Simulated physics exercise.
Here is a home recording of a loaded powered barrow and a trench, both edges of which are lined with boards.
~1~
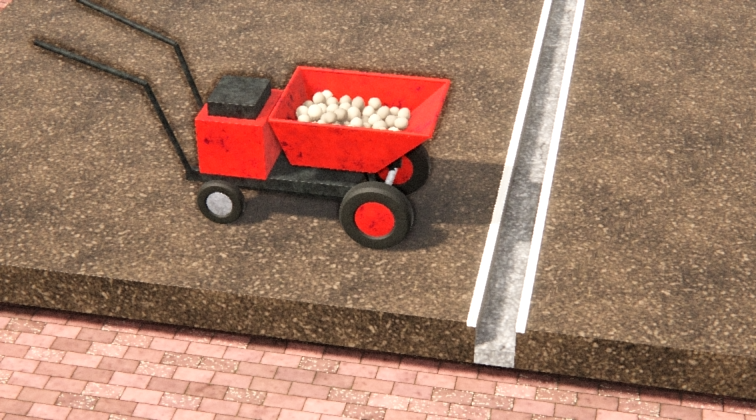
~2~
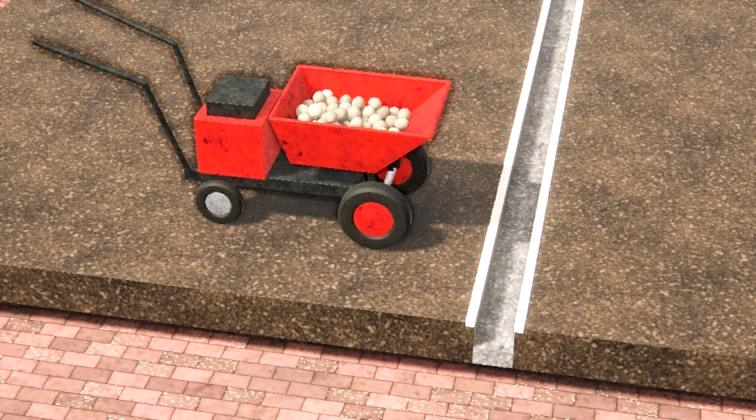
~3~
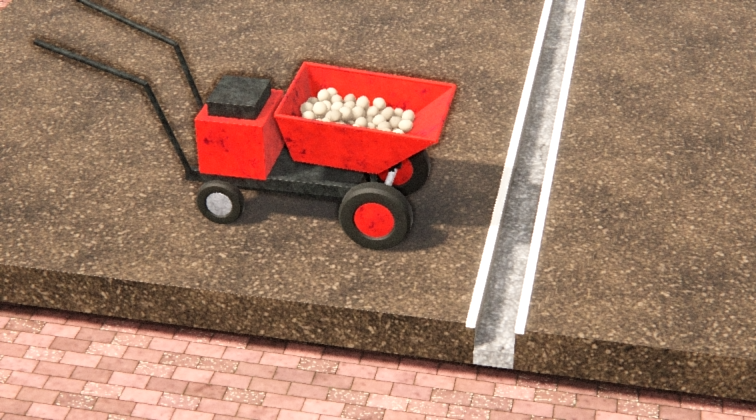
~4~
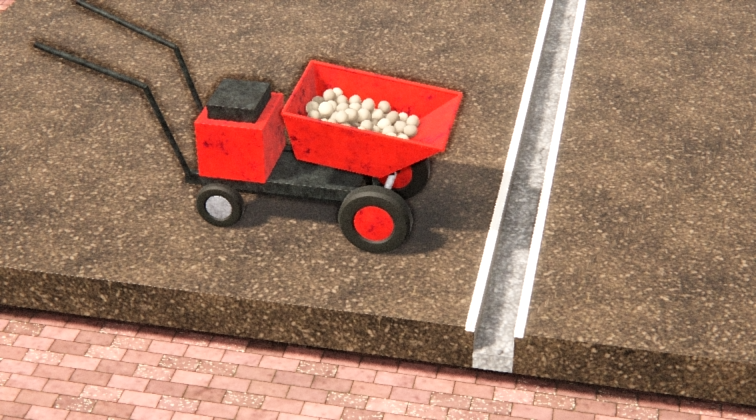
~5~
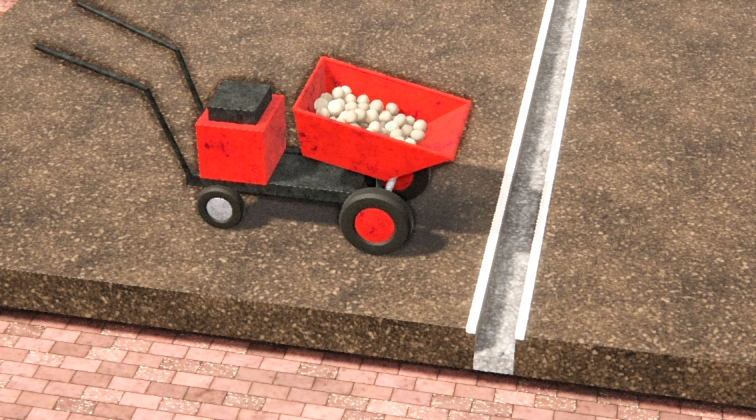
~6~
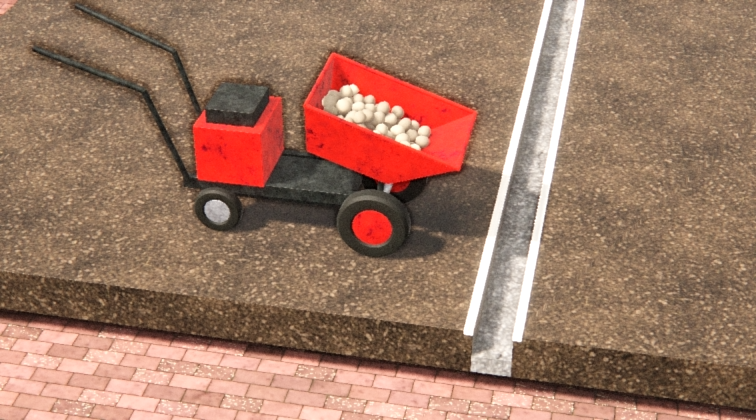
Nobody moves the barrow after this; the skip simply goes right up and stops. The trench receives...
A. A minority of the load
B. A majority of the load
B.
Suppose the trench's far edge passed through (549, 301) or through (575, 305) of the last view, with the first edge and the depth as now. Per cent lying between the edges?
90 %, then 100 %.
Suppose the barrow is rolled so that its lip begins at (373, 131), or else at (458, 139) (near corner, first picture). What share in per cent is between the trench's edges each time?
20 % and 20 %.
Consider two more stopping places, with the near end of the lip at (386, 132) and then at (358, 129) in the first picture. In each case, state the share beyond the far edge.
0 % and 0 %, in that order.
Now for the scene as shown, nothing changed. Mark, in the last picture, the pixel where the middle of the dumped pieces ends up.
About pixel (514, 250).
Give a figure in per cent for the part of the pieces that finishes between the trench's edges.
It comes to around 75 percent.
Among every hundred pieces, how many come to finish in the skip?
Estimate: Some 15 %.
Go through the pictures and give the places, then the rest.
In the first picture, lip of the skip at (430, 136), level; top of the load at (327, 120), river pebbles; first edge of the trench at (481, 284); far edge at (527, 290), the trench under half as wide as the skip, and about as deep as wide.
In the second picture, lip of the skip at (430, 137), level; top of the load at (327, 120).
In the third picture, lip of the skip at (436, 141), tipped barely; top of the load at (332, 118).
In the fourth picture, lip of the skip at (442, 149), tipped a little; top of the load at (325, 116).
In the fifth picture, lip of the skip at (452, 158), tipped a little; top of the load at (333, 114).
In the sixth picture, lip of the skip at (458, 169), tipped clearly; top of the load at (340, 112); first edge of the trench at (478, 293); far edge at (525, 298).
Soon after the last picture, skip tipped steeply; all in the skip.
A little later, skip tipped steeply; most in the skip; about a quarter in or heaped over the trench.
Later still, skip tipped right over; about a quarter in the skip; most in or heaped over the trench; a small part beyond it.
At rest, skip tipped right over; about a quarter in the skip; most in or heaped over the trench; a small part beyond it.
